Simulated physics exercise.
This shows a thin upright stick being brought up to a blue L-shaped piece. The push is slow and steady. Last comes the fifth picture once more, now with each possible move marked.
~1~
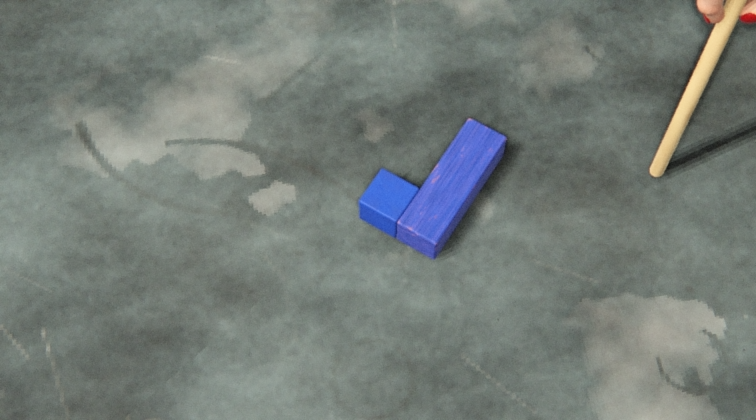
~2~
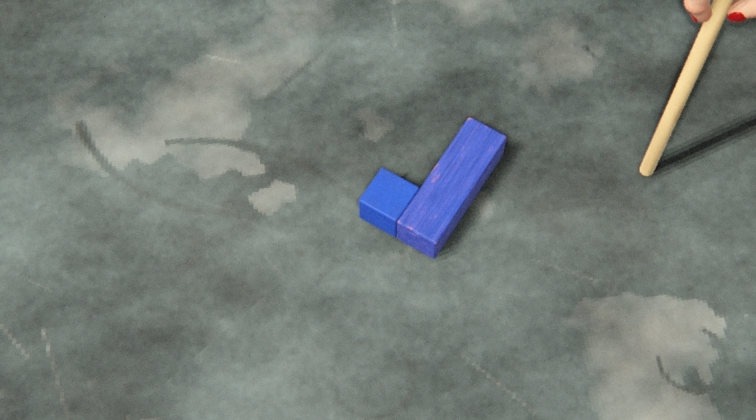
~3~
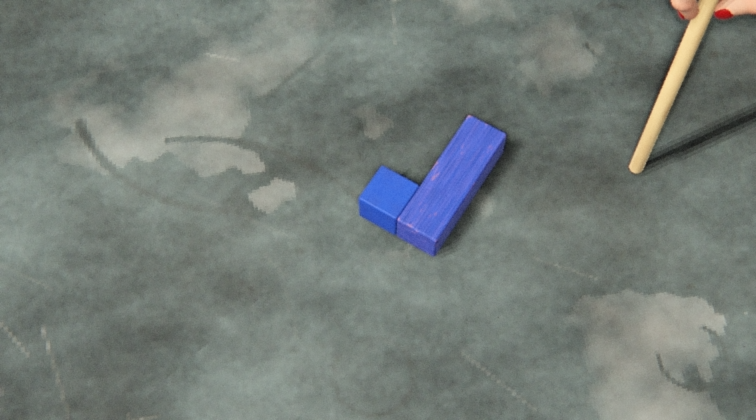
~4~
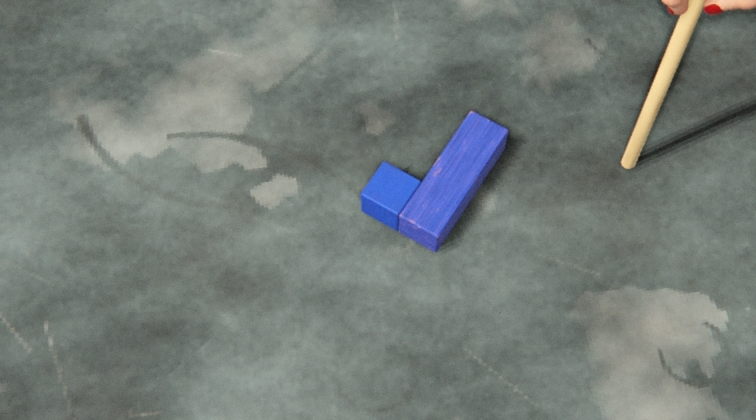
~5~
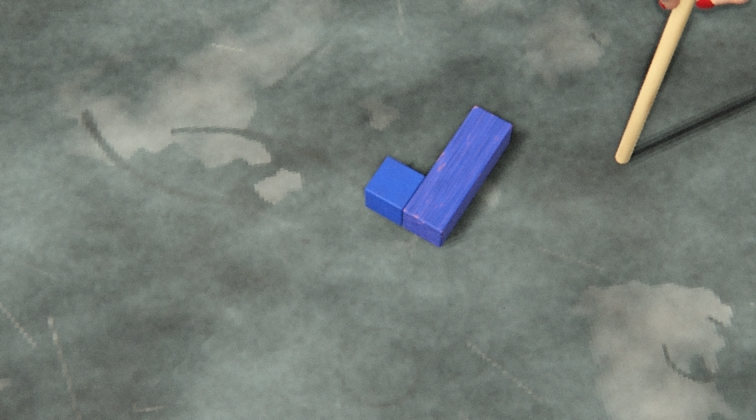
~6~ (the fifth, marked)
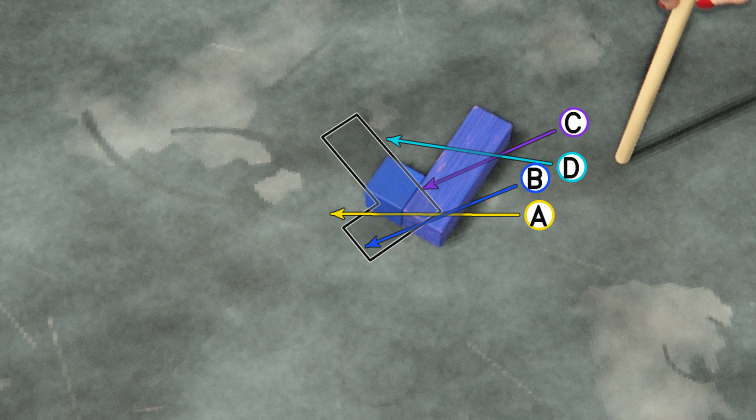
A hand moves a thin wooden stick slowly left near a blue L-shaped piece.
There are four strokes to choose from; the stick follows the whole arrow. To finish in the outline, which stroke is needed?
Choose stroke D.
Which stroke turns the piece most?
D.
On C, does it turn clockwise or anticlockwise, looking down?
Anticlockwise.
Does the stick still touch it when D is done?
Yes.
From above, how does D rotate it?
It turns anticlockwise.
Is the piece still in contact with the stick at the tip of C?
Yes.
On the marked copy, A from (518, 215) to (331, 214); B from (516, 186) to (366, 246); C from (555, 131) to (424, 188); D from (551, 164) to (388, 139).
Taking D. A third of the way, foot of the stick (491, 156), piece (451, 162).
Two thirds of the way, foot of the stick (431, 146), piece (411, 157).
When it is over, foot of the stick (388, 140), piece (382, 155); it fills the outline.
As for the rest, A leaves the piece out of the outline, at (419, 152); B leaves the piece out of the outline, at (429, 161); C leaves the piece out of the outline, at (396, 164).
